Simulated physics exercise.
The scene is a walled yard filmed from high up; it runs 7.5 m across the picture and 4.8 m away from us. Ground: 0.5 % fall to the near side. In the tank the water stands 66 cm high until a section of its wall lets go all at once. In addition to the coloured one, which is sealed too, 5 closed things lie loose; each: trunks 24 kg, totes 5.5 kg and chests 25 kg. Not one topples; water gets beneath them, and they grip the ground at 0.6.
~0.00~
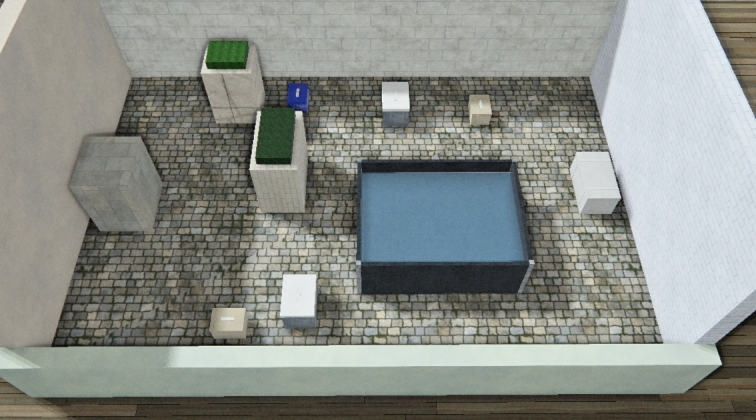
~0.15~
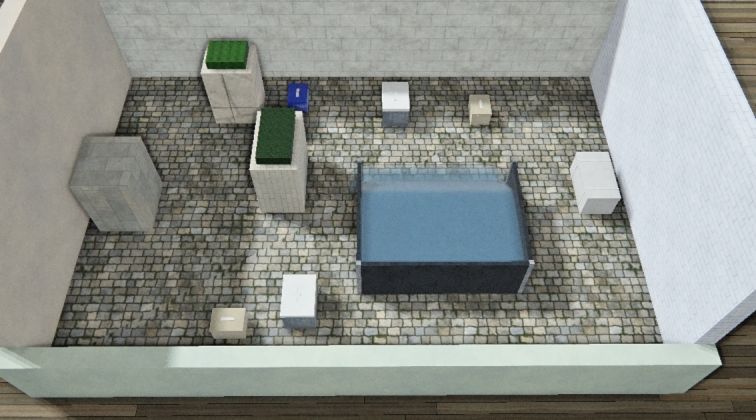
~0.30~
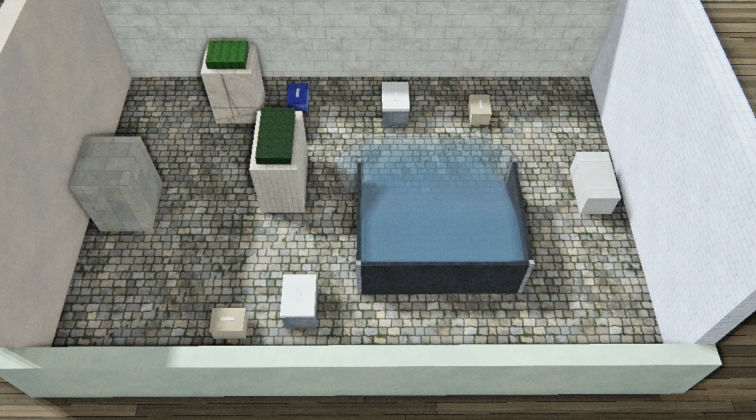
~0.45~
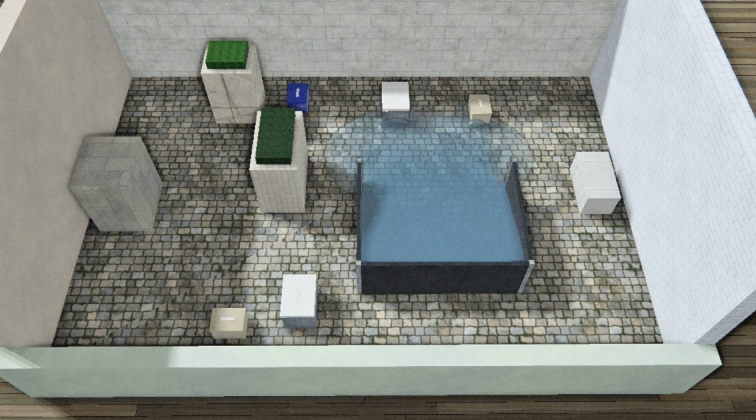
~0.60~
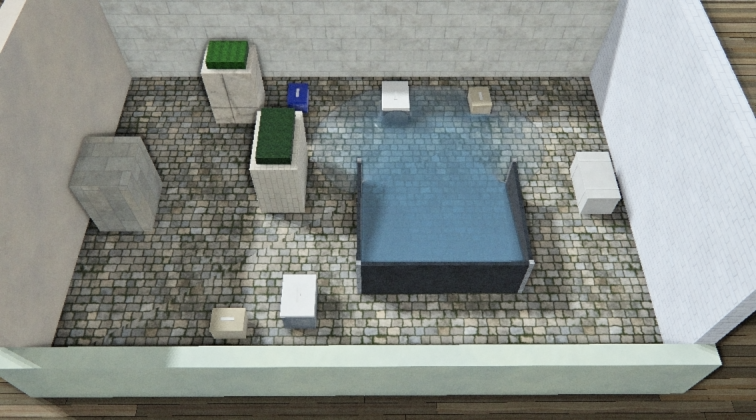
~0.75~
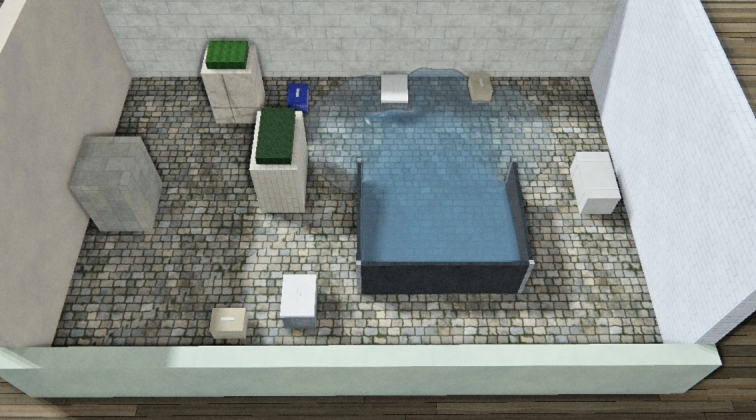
The clip opens on a walled cobbled yard with a dark-sided pool of water, planters and scattered boxes. The pool's far side opens and water pours out across the stones, fanning towards the back wall and around two boxes there, which shift slightly, while the blue tote stays still.
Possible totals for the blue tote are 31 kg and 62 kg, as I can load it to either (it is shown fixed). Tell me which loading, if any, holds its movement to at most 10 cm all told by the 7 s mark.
Loading: Only the heavier one suffices.
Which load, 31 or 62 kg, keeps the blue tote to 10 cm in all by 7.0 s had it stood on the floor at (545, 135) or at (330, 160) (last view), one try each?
Light one suffices, then light one suffices.
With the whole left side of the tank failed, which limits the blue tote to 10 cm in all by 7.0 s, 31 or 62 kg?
Answer: The small one.
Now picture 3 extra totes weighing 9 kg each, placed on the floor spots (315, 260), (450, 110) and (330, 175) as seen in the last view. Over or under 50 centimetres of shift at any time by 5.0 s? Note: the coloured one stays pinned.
First one stayed within, second went beyond, third went beyond.
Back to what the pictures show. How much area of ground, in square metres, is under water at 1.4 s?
I'd put it close to 13 m2.
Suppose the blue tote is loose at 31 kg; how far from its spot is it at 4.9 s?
Shift: About 50 cm.
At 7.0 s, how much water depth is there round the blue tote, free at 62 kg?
Something like 7 centimetres.
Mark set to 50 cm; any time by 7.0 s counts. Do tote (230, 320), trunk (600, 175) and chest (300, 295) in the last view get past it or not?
First one stays inside, second one crosses the line, third one stays inside.
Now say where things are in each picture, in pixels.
In the first frame, the blue tote at (298, 93), on the bottom; 3.0 m2 under water; 0 of 6 have shifted.
In the second frame, the blue tote at (298, 93) rests on the ground; water covers 4.2 m2; 0 of 6 have shifted.
In the third frame, the blue tote at (298, 93) rests on the ground; water covers 5.5 m2; 0 of 6 have shifted.
In the fourth frame, the blue tote at (298, 93), on the bottom; water covers 7.1 m2; 0 of 6 have shifted.
In the fifth frame, the blue tote at (298, 93), on the bottom; 8.7 m2 under water; 1 of 6 have shifted.
In the sixth frame, the blue tote at (298, 93) rests on the ground; 10.4 m2 under water; 2 of 6 have shifted.
After 1.4 s the blue tote would be 0 cm from its start with 31 kg and 0 cm from its start with 62 kg; 5 cm of water round it then.
After 3.1 s the blue tote would be 45 cm from its start with 31 kg and 1 cm from its start with 62 kg; 13 cm of water round it then.
After 4.9 s the blue tote would be 46 cm from its start with 31 kg and 1 cm from its start with 62 kg; 8 cm of water round it then.
After 7.0 s the blue tote would be 46 cm from its start with 31 kg and 1 cm from its start with 62 kg; 7 cm of water round it then.
